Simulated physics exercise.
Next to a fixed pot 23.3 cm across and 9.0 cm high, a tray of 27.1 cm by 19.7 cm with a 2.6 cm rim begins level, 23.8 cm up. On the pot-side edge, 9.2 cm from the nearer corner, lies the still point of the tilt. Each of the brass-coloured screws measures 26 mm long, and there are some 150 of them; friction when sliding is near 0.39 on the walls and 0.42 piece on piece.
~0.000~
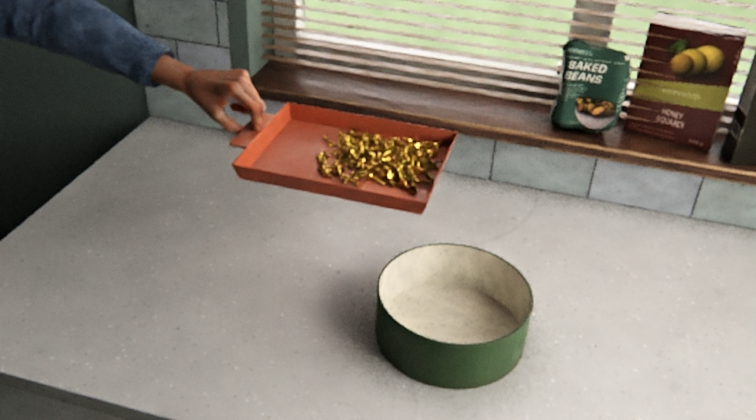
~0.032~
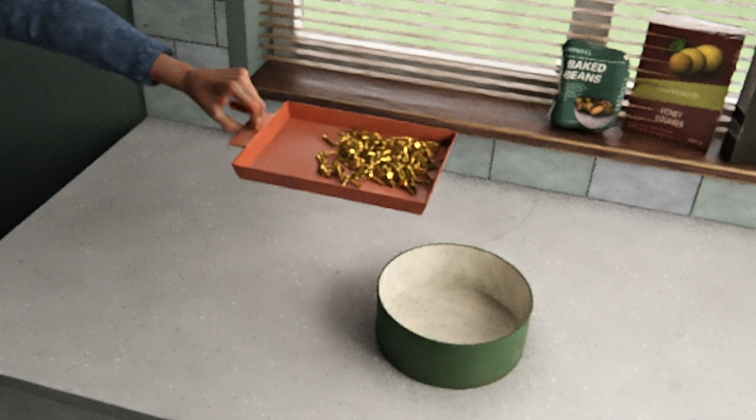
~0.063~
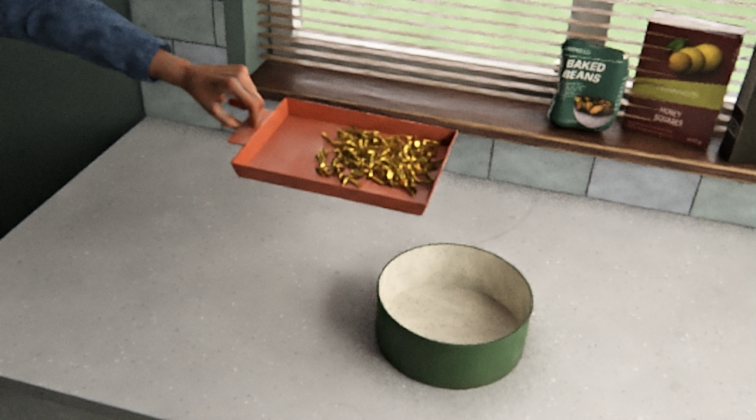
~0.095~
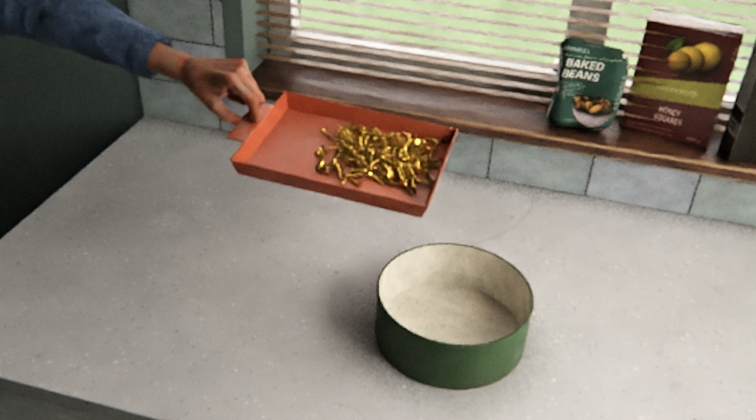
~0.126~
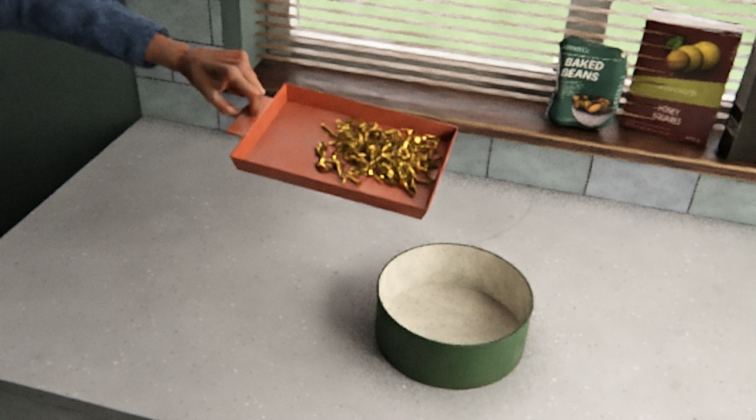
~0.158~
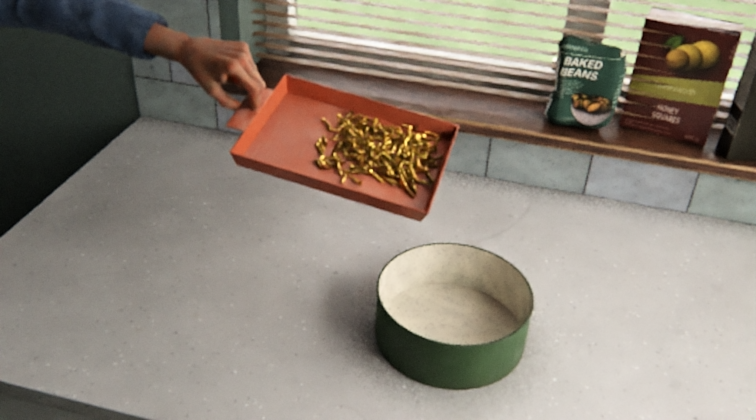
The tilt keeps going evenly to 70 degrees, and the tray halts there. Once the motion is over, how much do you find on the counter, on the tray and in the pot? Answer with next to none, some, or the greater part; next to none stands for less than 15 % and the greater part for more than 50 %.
Counter: Next to none; tray: Some; pot: The greater part.
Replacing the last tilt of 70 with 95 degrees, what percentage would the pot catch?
I'd say close to 100 percent.
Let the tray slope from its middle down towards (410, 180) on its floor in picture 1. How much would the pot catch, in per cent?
My best guess is some 45 per cent.
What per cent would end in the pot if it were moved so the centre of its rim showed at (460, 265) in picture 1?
The share would be some 35 per cent.
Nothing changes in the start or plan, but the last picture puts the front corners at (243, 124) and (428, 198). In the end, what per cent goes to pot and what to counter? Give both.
Final per cent - pot 30, counter 35.
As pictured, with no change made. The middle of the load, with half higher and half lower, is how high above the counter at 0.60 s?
Height: Around 24 cm.
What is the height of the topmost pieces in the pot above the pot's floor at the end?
It stands at some 2.0 cm.
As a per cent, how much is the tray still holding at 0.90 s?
Around 45 percent.
Then, at 0.43 s, tilt 41 degrees; the tray holds 100 %, the pot 0 %.
After 0.60 s, tilt 60 degrees; the tray holds 100 %, the pot 0 %.
After 0.90 s, tilt 70 degrees; the tray holds 45 %, the pot 40 %.
By 1.9 s all is still; counter 0 %, tray 30 %, pot 70 %.
